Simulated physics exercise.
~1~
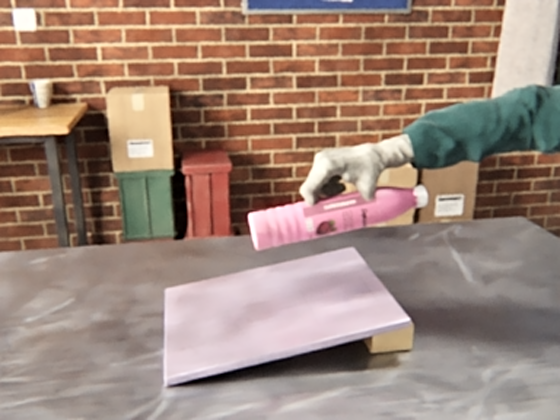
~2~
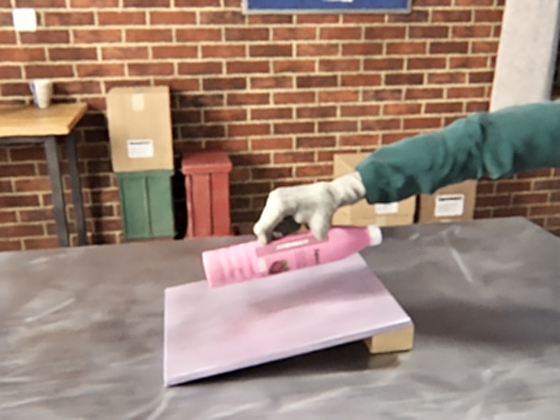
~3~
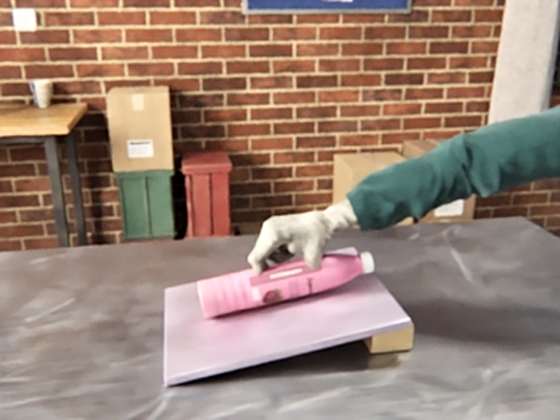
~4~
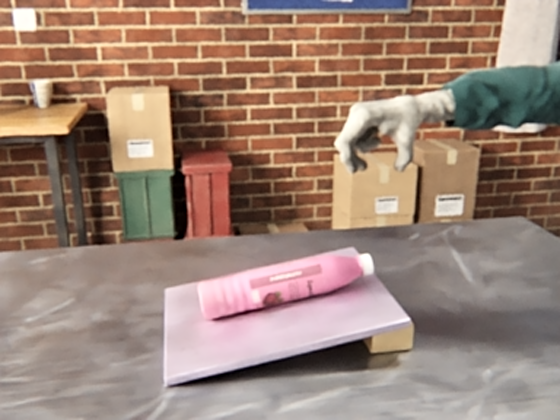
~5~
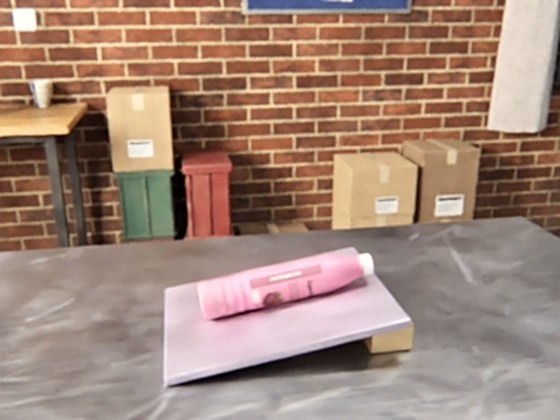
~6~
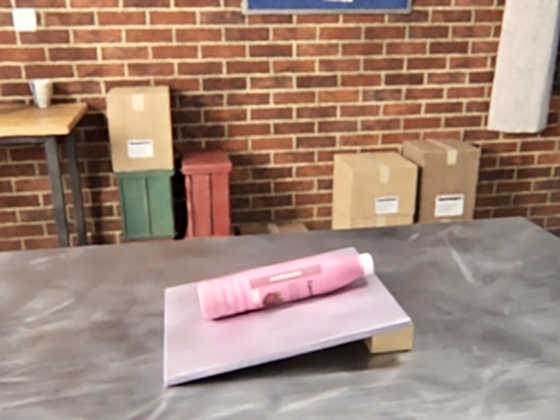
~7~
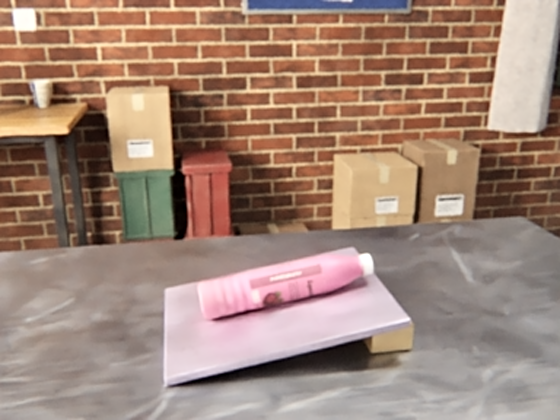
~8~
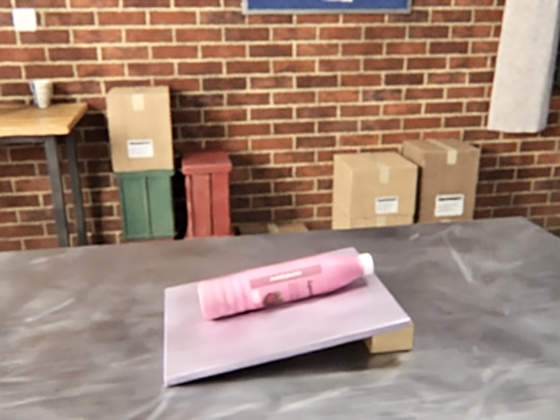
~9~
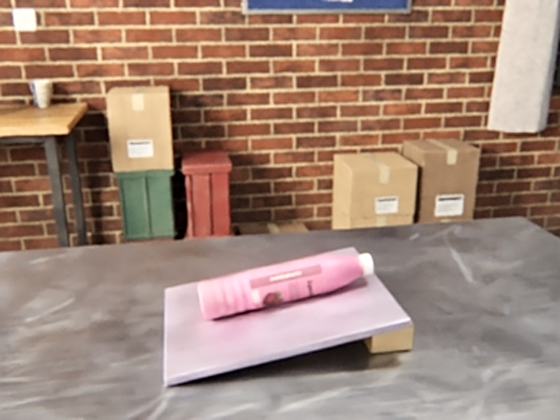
A pink bottle is laid on its side on a tilted board and stays still.
